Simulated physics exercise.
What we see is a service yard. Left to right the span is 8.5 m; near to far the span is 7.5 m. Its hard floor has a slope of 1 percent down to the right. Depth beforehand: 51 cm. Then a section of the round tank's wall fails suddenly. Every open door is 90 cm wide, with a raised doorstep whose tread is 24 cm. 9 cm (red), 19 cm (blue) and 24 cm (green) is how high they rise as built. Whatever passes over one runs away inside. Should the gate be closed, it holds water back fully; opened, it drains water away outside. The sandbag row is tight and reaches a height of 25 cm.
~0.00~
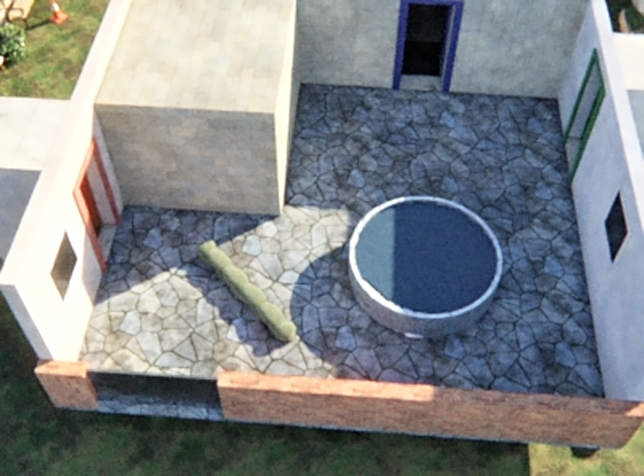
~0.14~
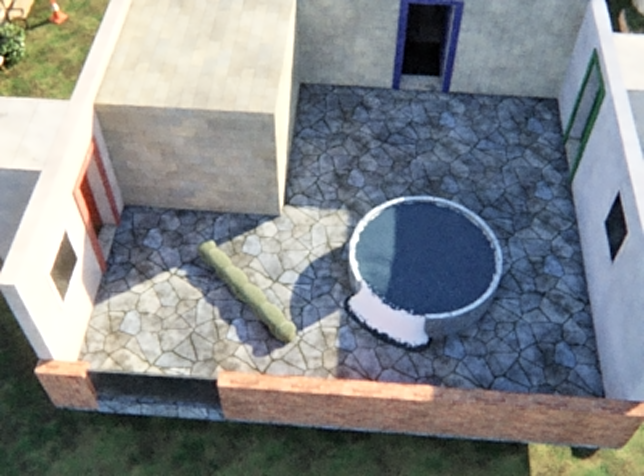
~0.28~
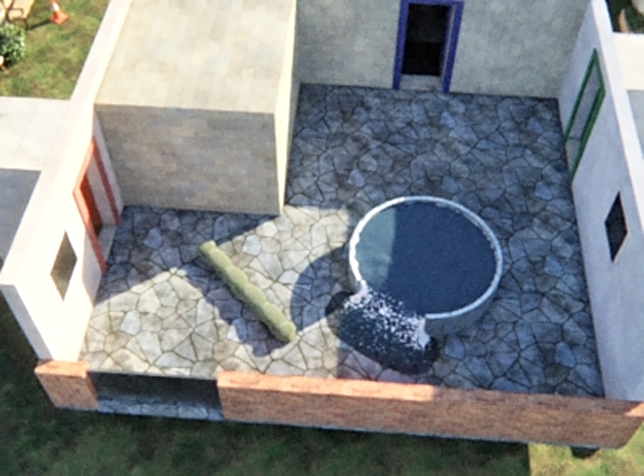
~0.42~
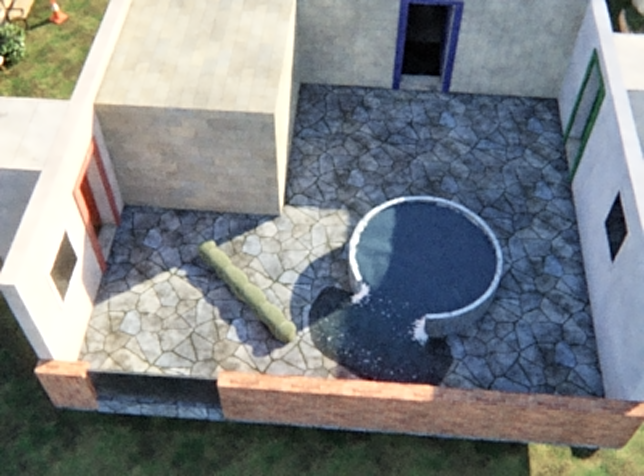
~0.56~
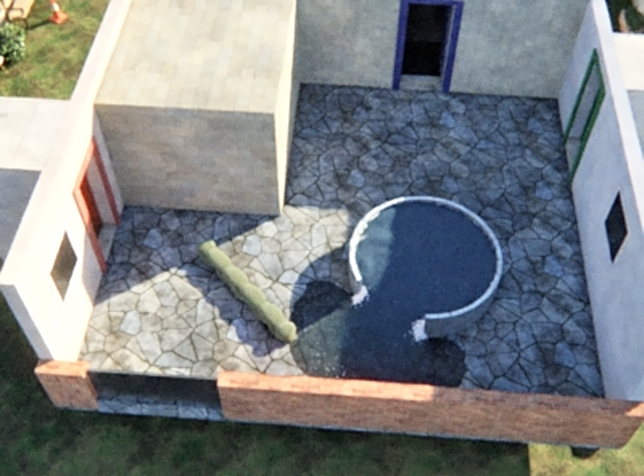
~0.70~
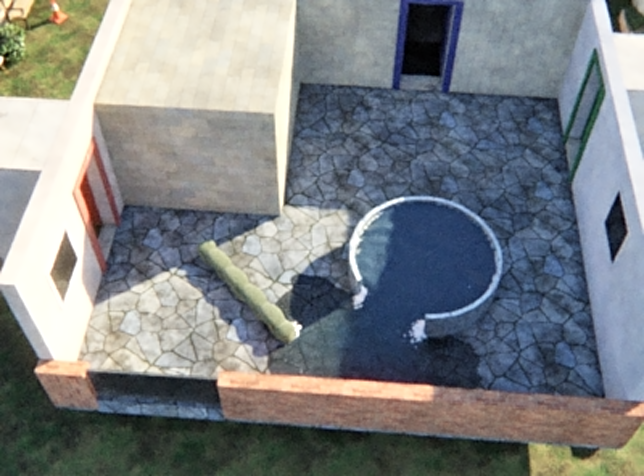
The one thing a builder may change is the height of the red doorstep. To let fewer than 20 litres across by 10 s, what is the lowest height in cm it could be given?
The lowest such height is close to 8 cm.
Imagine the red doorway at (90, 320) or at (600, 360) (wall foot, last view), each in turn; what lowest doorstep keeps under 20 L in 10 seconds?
13.0 and 8.0 cm.
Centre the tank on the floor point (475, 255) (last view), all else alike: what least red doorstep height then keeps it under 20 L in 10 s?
A height near 6.5 cm.
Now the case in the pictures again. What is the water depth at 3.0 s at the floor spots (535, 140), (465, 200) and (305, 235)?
Approx. 0 / 0 / 1 cm.
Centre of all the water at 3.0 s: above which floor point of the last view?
The water is centred near (362, 318).
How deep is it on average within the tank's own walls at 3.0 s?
Some 25 cm.
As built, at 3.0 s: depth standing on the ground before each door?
Door by door in cm - red 0, blue 0, green 0.
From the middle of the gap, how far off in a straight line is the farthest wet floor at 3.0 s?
Roughly 5.2 m from the gap.
After 1.4 s water covers 10 % of the floor, deepest (32 cm) near (364, 406); it has not reached the red door.
After 3.0 s water covers 35 % of the floor, deepest (24 cm) near (364, 406); it has not reached the red door.
After 10.0 s water covers 85 % of the floor, deepest (10 cm) near (352, 249); 8 cm at the red door, 13 litres in over its 9 cm doorstep.
At the red door as built, the water arrived by 3.3 s and peaked near 12 cm at 7.0 s.
With a doorstep of 7 cm, 32 litres would have come in within the 10 s; with 9 cm, 12 litres. So under 20 litres takes about 8 cm.
